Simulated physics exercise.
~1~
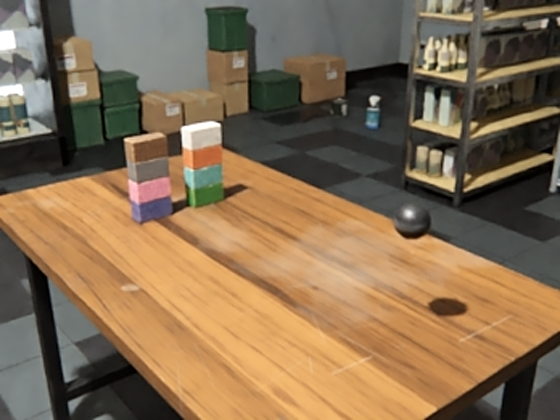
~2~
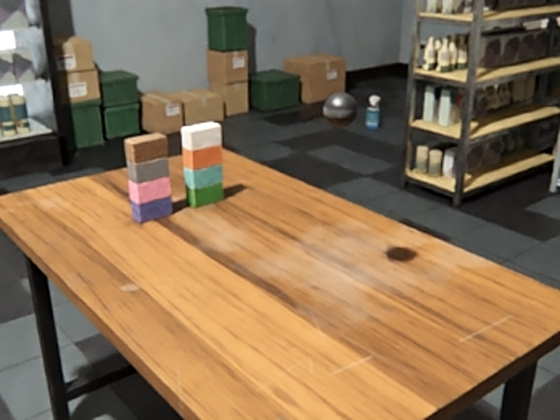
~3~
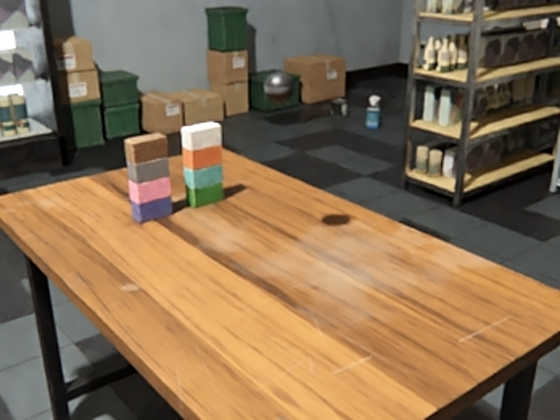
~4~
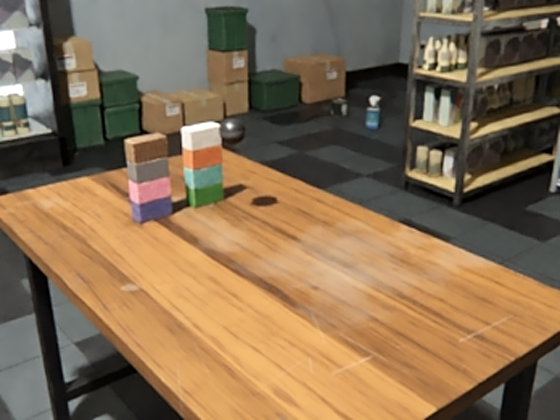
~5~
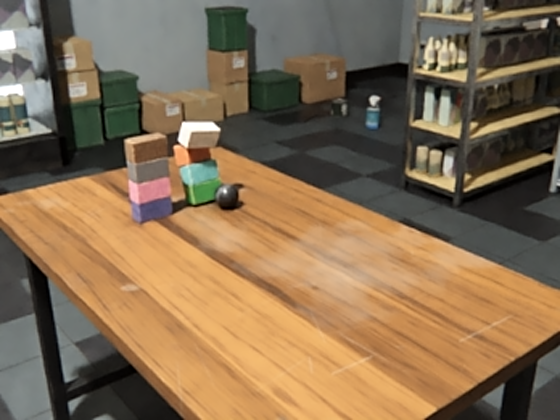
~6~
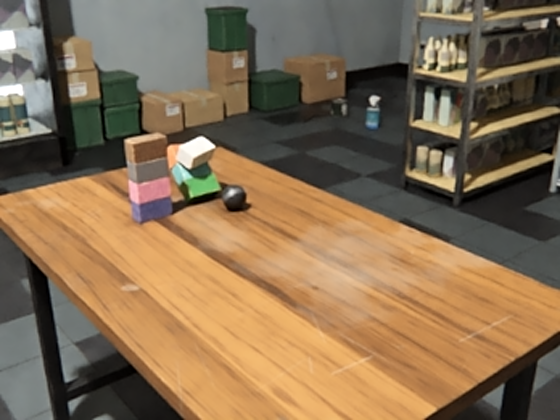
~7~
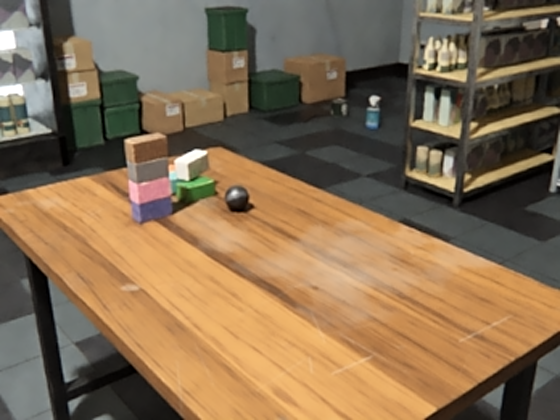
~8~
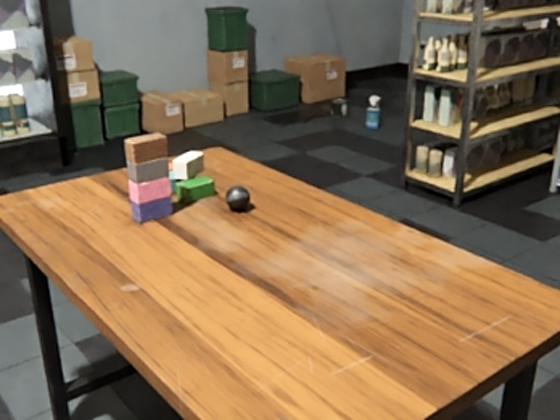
In this clip, a black ball flies leftward over a wooden table and drops against the right-hand of two block stacks, whose green, turquoise, orange and white blocks tip over and end up lying behind the left stack, which stays standing, while the ball rests nearby.
